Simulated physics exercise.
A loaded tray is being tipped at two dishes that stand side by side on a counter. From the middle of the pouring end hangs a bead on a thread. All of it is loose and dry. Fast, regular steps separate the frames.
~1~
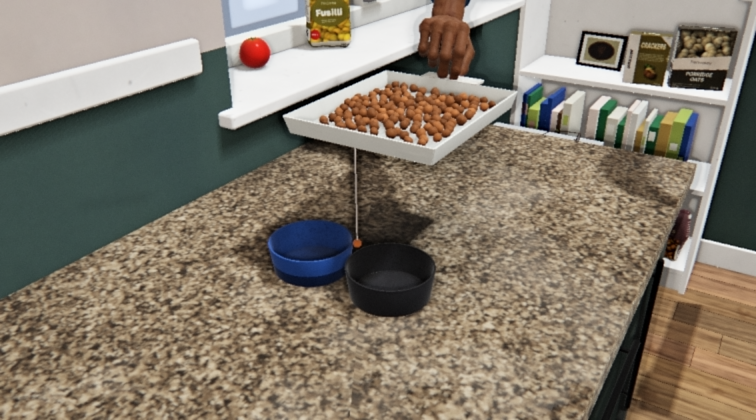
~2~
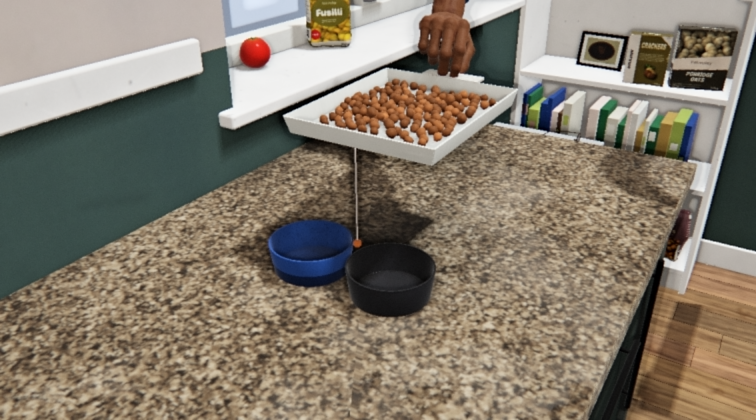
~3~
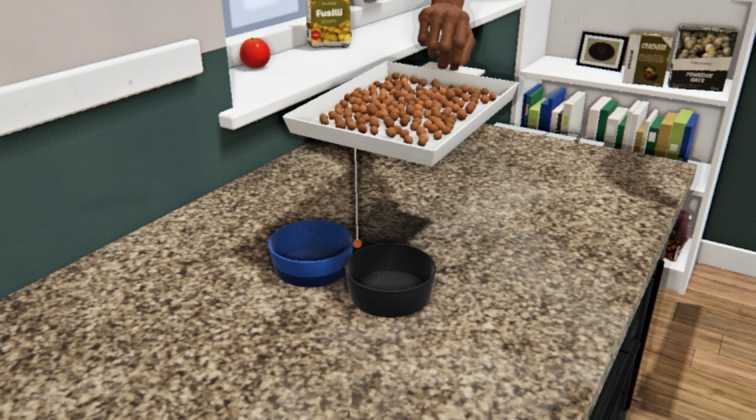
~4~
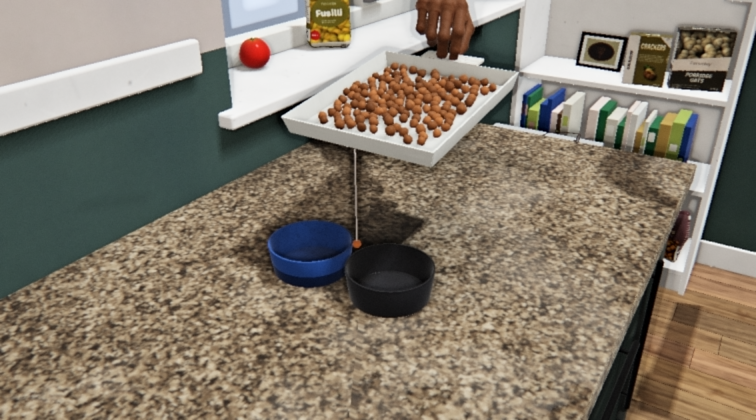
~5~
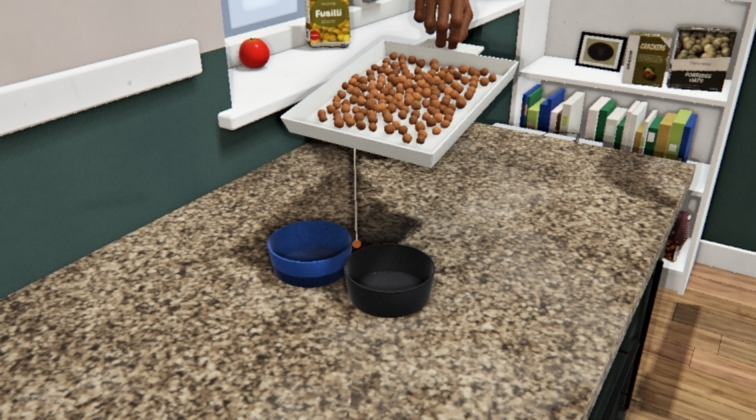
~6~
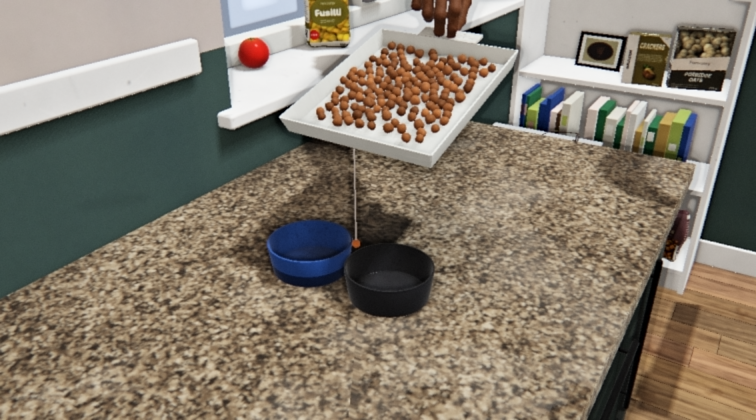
The clip opens on a white tray of round brown nuts held almost flat by a hand above a speckled counter, with a blue dish and a black dish below. The hand gradually tilts the tray, raising its far side, while the nuts stay spread across it and the small orange bead hangs nearly still on its thread.
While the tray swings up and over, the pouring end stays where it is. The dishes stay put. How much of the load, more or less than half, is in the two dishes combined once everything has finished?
Most likely the lost part will be the majority.
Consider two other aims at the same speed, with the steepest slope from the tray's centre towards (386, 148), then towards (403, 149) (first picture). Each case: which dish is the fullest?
On the first try it's the right-side dish, on the second the right-side dish.
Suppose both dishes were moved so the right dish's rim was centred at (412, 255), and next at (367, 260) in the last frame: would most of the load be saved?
Taking the tries in order: A minor share, followed by a minor share.
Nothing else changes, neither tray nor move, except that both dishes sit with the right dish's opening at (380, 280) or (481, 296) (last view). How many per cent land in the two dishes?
First position: Some 50 %; second position: Some 10 %.
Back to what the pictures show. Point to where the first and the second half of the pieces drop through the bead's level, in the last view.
(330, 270), then (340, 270).
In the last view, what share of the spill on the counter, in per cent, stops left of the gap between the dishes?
Share on the left: Near 70 %.
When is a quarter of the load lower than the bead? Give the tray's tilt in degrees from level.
Near 110 degrees.
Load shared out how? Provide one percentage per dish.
Left 0 %, right 10 %.
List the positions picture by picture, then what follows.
The first picture shows corners of the pouring end near (290, 115) and (432, 146), level; middle of the load near (402, 110), hazelnuts; left dish near (285, 270); right dish near (366, 300); bead on its thread near (357, 243).
The second picture shows corners of the pouring end near (290, 115) and (432, 147), level; middle of the load near (402, 108).
The third picture shows corners of the pouring end near (289, 116) and (432, 148), tipped barely, level across its low end; middle of the load near (402, 105).
The fourth picture shows corners of the pouring end near (288, 116) and (431, 149), tipped a little, level across its low end; middle of the load near (401, 99).
The fifth picture shows corners of the pouring end near (287, 116) and (430, 150), tipped a little, level across its low end; middle of the load near (400, 93).
The sixth picture shows corners of the pouring end near (286, 116) and (429, 151), tipped clearly, level across its low end; middle of the load near (399, 86); left dish near (284, 270); right dish near (365, 300).
Shortly afterwards, tray tipped steeply; the whole lot on the tray.
Next, tray tipped past a quarter turn; the bulk on the tray; only a few in the right dish; a little in the air.
Some moments later, tray tipped past a quarter turn; a little in the right dish; only a few in the left dish; the bulk outside both.
In the end, tray tipped past a quarter turn; a little in the right dish; only a few in the left dish; the bulk outside both.
